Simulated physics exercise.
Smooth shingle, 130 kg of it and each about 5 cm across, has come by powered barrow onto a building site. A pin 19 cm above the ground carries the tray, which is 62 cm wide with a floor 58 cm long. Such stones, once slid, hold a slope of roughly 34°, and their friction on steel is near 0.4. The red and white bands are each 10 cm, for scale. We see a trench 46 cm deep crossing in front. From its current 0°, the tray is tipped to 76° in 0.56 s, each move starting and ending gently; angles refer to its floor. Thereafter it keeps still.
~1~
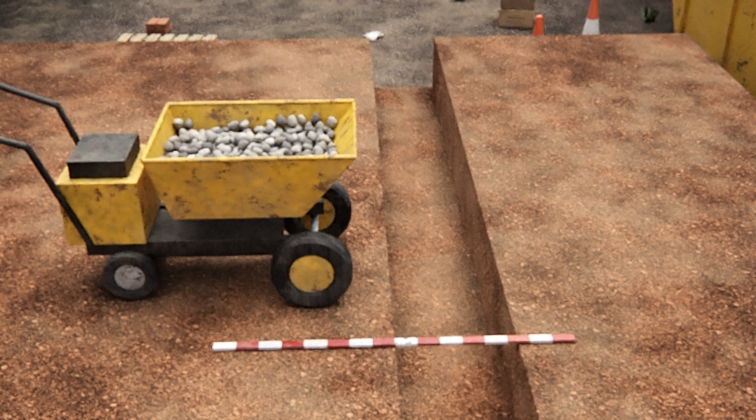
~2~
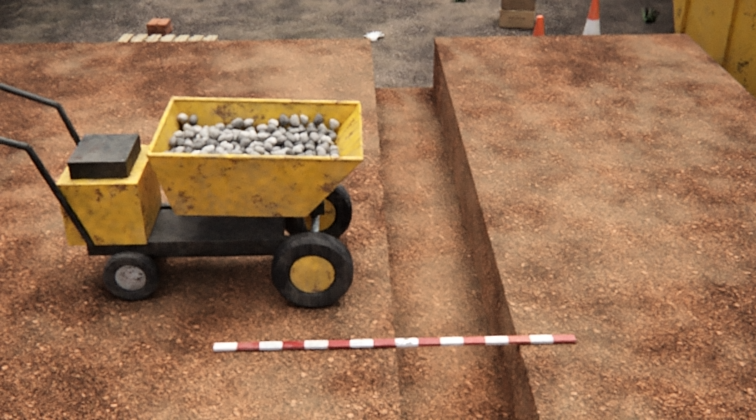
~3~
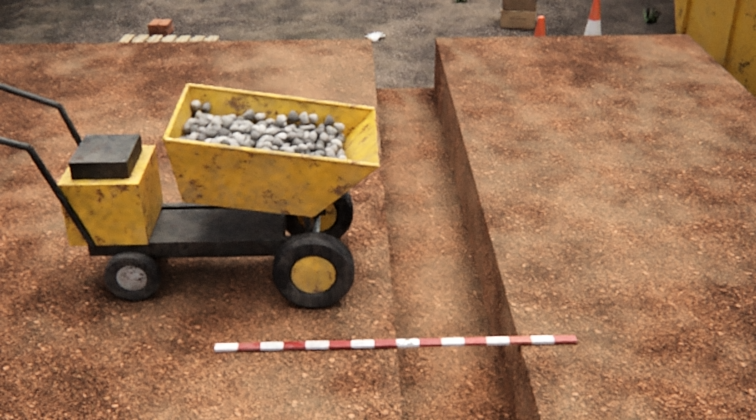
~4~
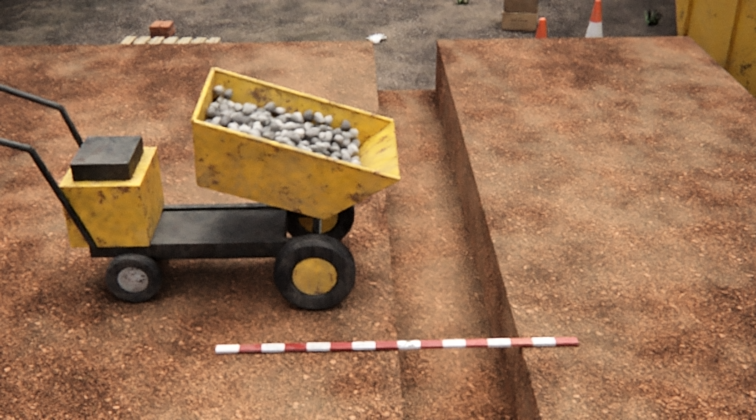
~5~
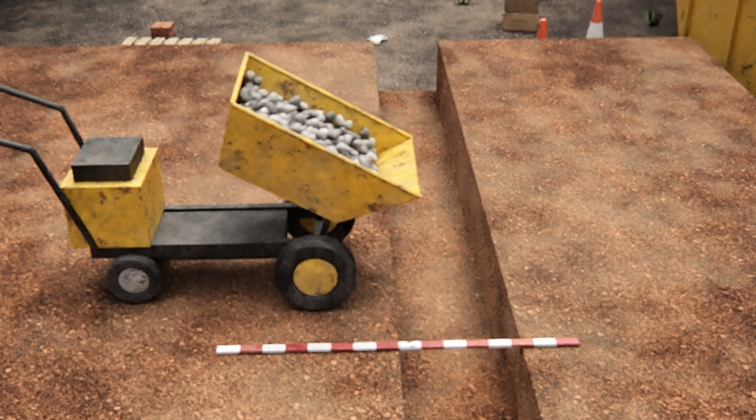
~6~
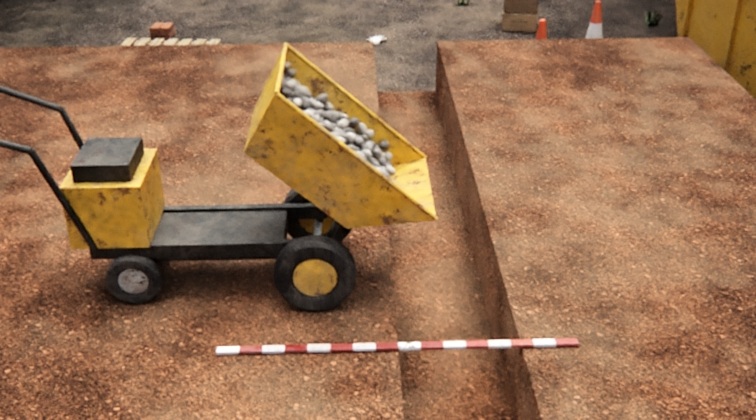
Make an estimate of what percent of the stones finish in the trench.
About 56 percent.
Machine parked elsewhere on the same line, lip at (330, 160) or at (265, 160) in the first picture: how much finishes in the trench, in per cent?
First some 80, then 95 per cent.
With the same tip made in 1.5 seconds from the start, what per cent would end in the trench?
Then roughly 85 percent.
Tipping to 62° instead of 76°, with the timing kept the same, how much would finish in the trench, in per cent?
In that case some 55 per cent.
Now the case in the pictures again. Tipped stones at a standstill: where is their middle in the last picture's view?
Their middle ends up near (492, 327).
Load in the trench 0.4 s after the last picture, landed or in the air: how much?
35 per cent or so by then.
Then, 0.1 s after the last picture the floor is at 64°, 100 % in the tray; the foremost stones are at (429, 220).
Then, 0.4 s after the last picture the floor is at 76°, 57 % in the tray, 36 % in the trench, 7 % past the trench; the foremost stones are at (534, 259).
Then, 0.7 s after the last picture the floor is at 76°, 3 % in the tray, 53 % in the trench, 44 % past the trench; the foremost stones are at (734, 260).
Then, 2.7 s after the last picture the floor is at 76°, 0 % in the tray, 56 % in the trench, 44 % past the trench; the foremost stones are past the picture's edge.
